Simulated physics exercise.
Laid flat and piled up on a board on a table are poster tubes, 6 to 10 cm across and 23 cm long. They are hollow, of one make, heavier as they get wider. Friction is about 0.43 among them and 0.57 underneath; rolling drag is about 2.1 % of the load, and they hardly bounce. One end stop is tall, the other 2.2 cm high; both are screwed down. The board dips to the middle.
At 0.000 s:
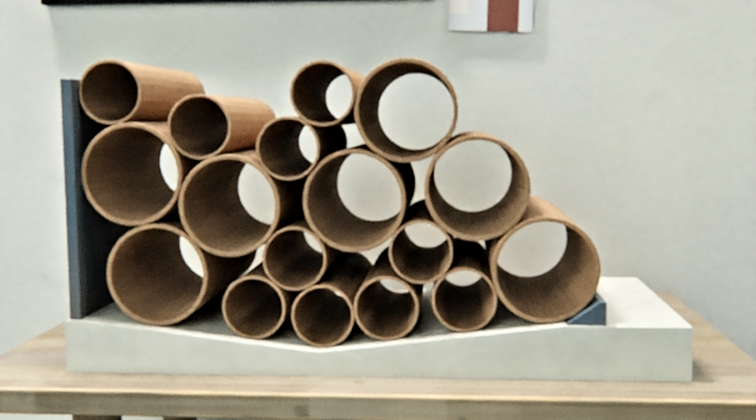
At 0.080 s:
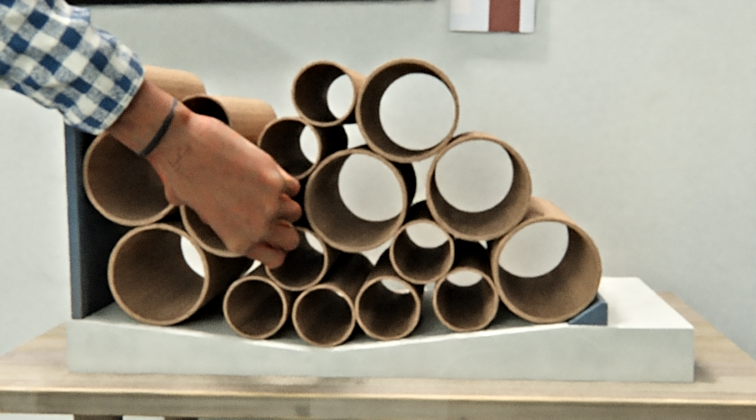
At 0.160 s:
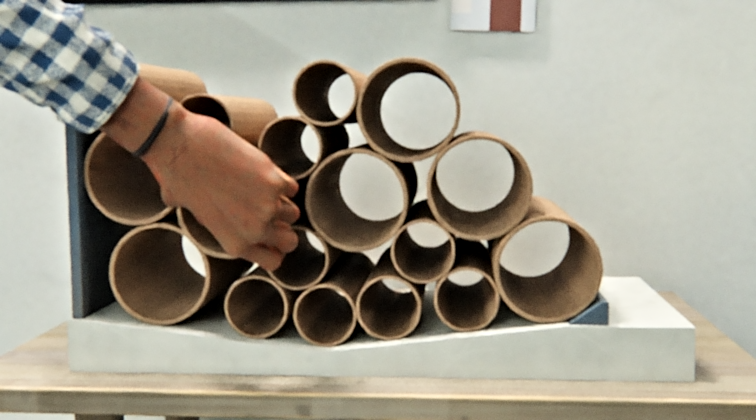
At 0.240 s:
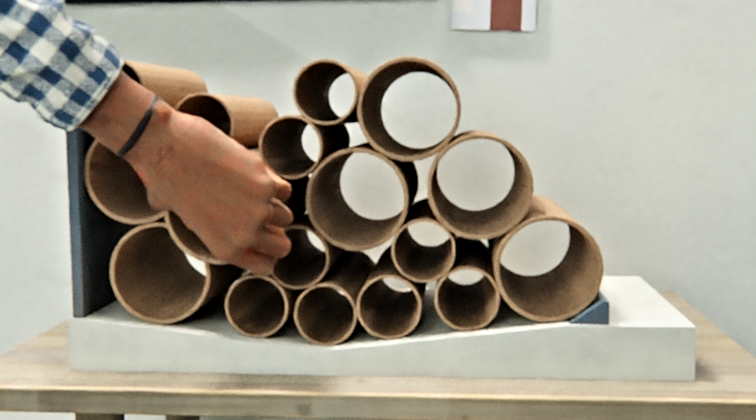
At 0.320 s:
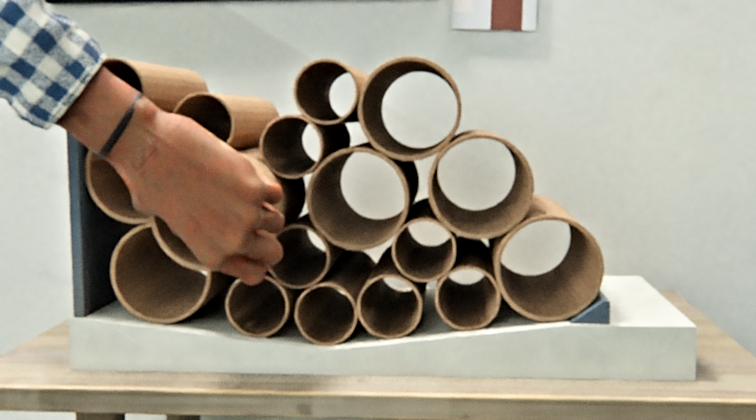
A hand in a blue-and-white checked sleeve, with a dark band at the wrist, reaches in from the left toward brown cardboard tubes piled on a tabletop, seen from the front by a still camera. The hollow tubes, large and small, lie on a white board between a tall blue-grey panel at left and a low wedge at right. Gripping a mostly hidden tube left of the middle, the hand slowly draws it outward while the others stay still.
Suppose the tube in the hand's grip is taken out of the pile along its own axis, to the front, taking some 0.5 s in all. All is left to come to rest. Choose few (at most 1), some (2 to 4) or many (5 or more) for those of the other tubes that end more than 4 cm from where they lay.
Some (3).
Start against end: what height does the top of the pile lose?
Some 0 cm lower.
By 0.68 s, 0 now displaced over 4 cm; the one last seen at (326, 92) 0.8 cm left and 2.1 cm down.
By 0.76 s, 2 now displaced over 4 cm; the one last seen at (326, 92) 1.3 cm left and 4.6 cm down.
By 0.84 s, 3 now displaced over 4 cm; the one last seen at (326, 92) 1.7 cm left and 5 cm down.
By 0.93 s, 3 now displaced over 4 cm; the one last seen at (326, 92) 1.2 cm left and 5 cm down.
In the end, by 1.2 s, 3 moved over 4 cm; not one off the ends of the board; the one last seen at (326, 92) 1.3 cm left and 5 cm down; top of the pile 30 cm high, from 30 cm.
